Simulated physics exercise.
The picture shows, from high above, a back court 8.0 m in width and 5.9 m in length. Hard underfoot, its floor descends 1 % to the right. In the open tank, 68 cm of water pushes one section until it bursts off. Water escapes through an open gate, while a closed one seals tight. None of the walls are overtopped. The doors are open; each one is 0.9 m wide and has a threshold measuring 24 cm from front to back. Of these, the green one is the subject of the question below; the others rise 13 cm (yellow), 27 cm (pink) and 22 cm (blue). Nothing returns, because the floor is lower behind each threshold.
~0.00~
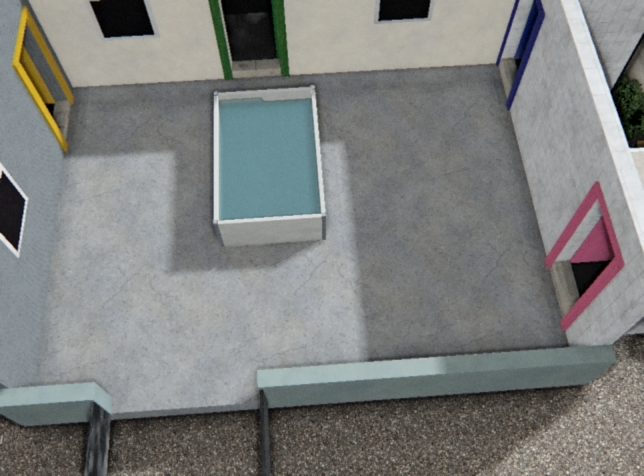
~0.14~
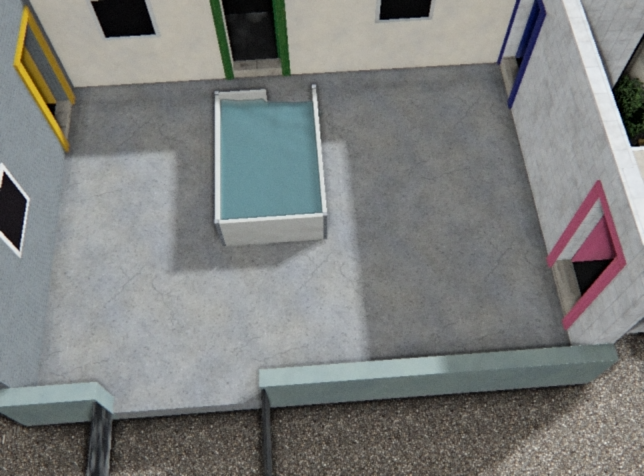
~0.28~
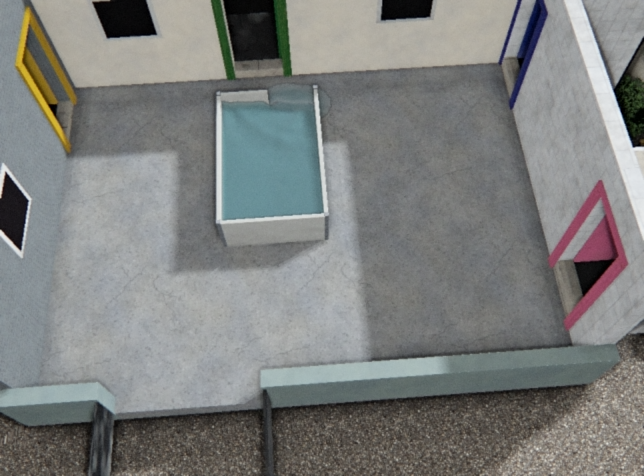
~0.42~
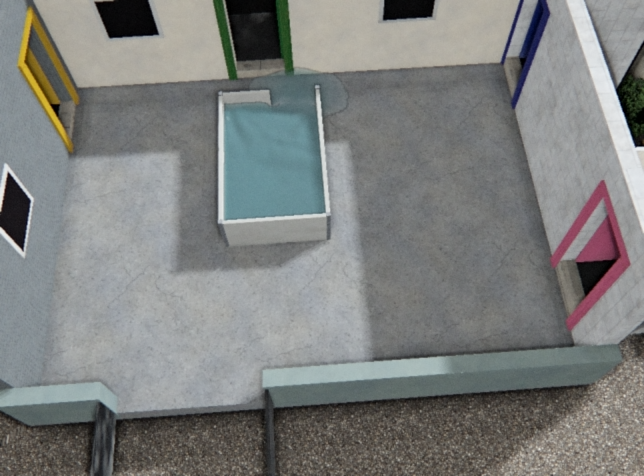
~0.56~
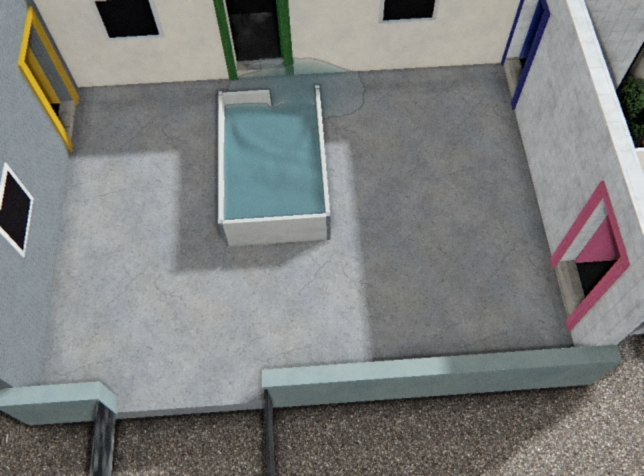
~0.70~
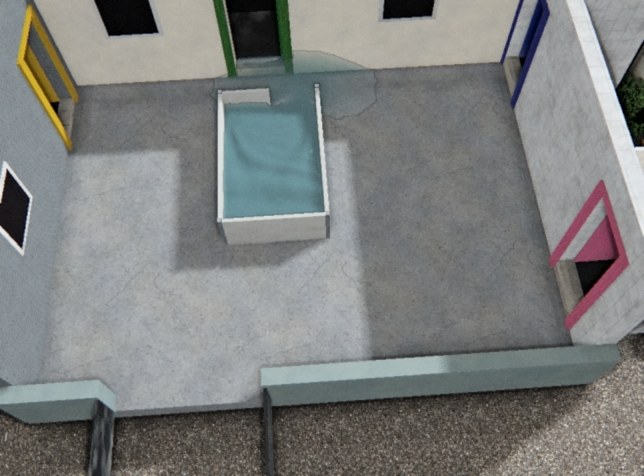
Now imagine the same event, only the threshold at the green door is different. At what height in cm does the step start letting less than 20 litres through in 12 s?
At about 35 cm.
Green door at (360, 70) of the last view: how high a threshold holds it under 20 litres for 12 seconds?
20 cm.
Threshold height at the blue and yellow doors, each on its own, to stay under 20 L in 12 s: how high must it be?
You'd want some 22 cm at blue and some 10.0 cm at yellow.
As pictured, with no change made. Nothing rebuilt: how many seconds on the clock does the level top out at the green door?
Some 1.6 s, more or less.
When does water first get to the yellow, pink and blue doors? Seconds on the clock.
Arrival times - yellow: 2.2 s; pink: 3.4 s; blue: 1.6 s.
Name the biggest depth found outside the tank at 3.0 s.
It gets to close to 33 centimetres there.
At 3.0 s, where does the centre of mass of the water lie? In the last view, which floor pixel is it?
I'd put it close to (301, 147).
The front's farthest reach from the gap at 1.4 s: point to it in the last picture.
Around (472, 68).
After 1.4 s water covers 10 % of the floor, deepest (50 cm) near (300, 78); 30 cm at the green door, 34 litres in over its 19 cm threshold.
After 3.0 s water covers 35 % of the floor, deepest (33 cm) near (300, 78); 23 cm at the green door, 127 litres in over its 19 cm threshold.
After 12.0 s water covers 95 % of the floor, deepest (10 cm) near (574, 363); 6 cm at the green door, 151 litres in over its 19 cm threshold.
At the green door as built, the water arrived by 0.5 s and peaked near 31 cm at 1.6 s.
With a threshold of 29 cm, 50 litres would have come in within the 12 s; with 39.5 cm, 6 litres. So under 20 litres takes about 35 cm.
